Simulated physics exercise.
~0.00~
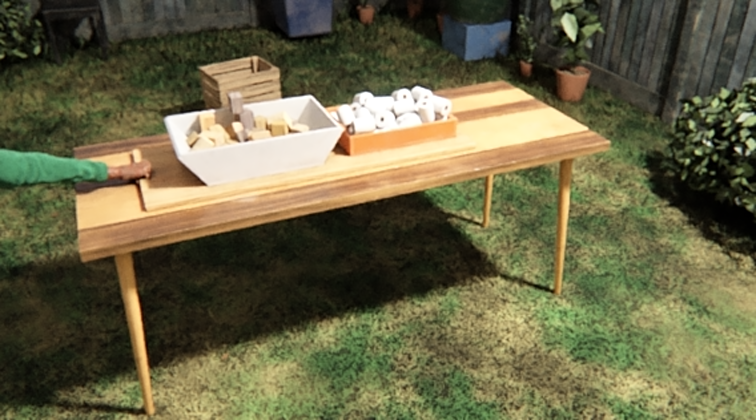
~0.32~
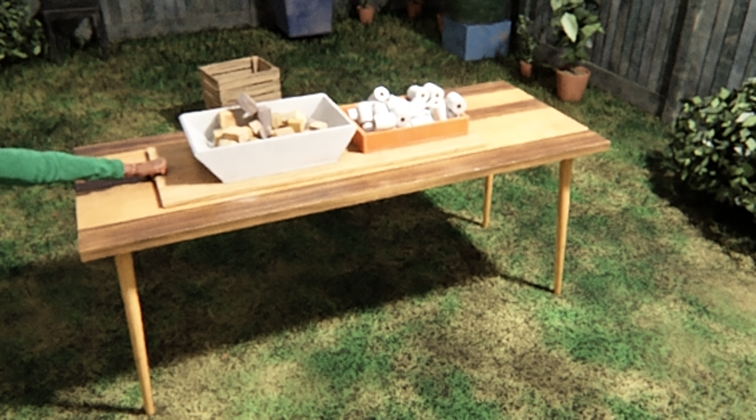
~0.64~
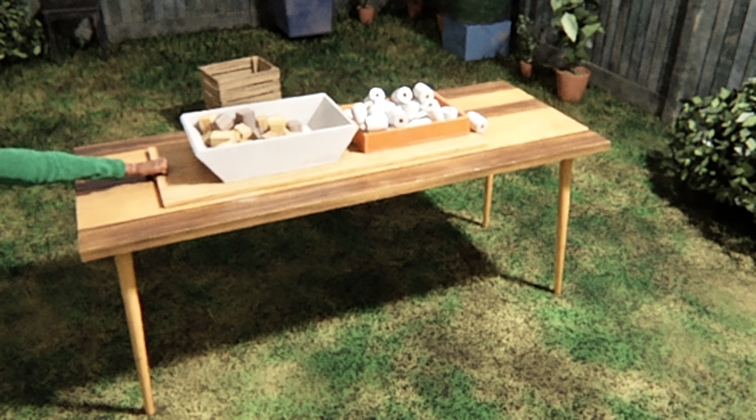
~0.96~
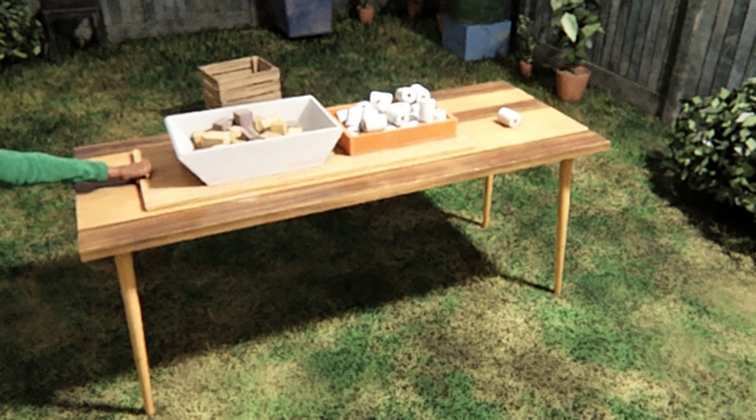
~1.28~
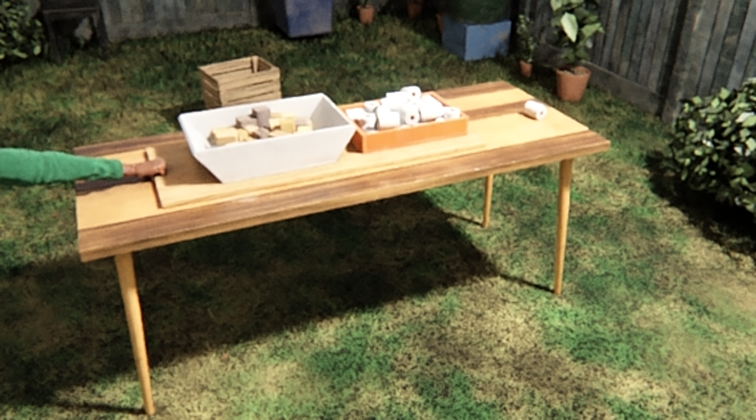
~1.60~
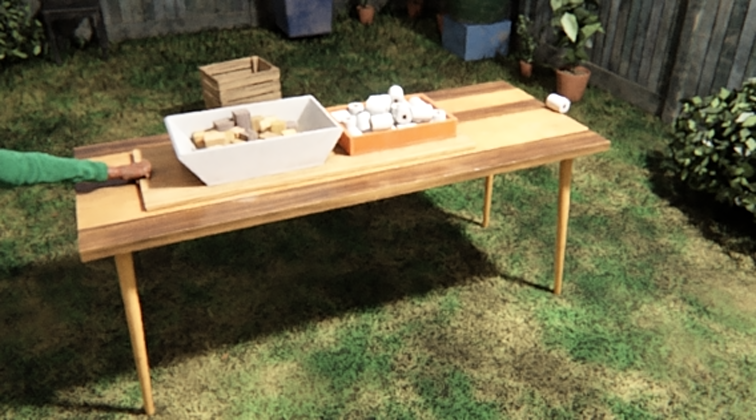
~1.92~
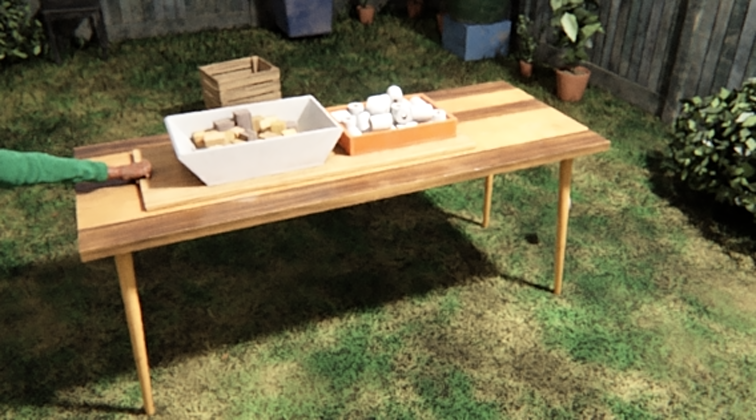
A white paper roll tumbled out of the orange container and rolled right across the garden table until it went out of sight, as a green-sleeved hand shook a board back and forth, while the wooden blocks stayed in their white container.
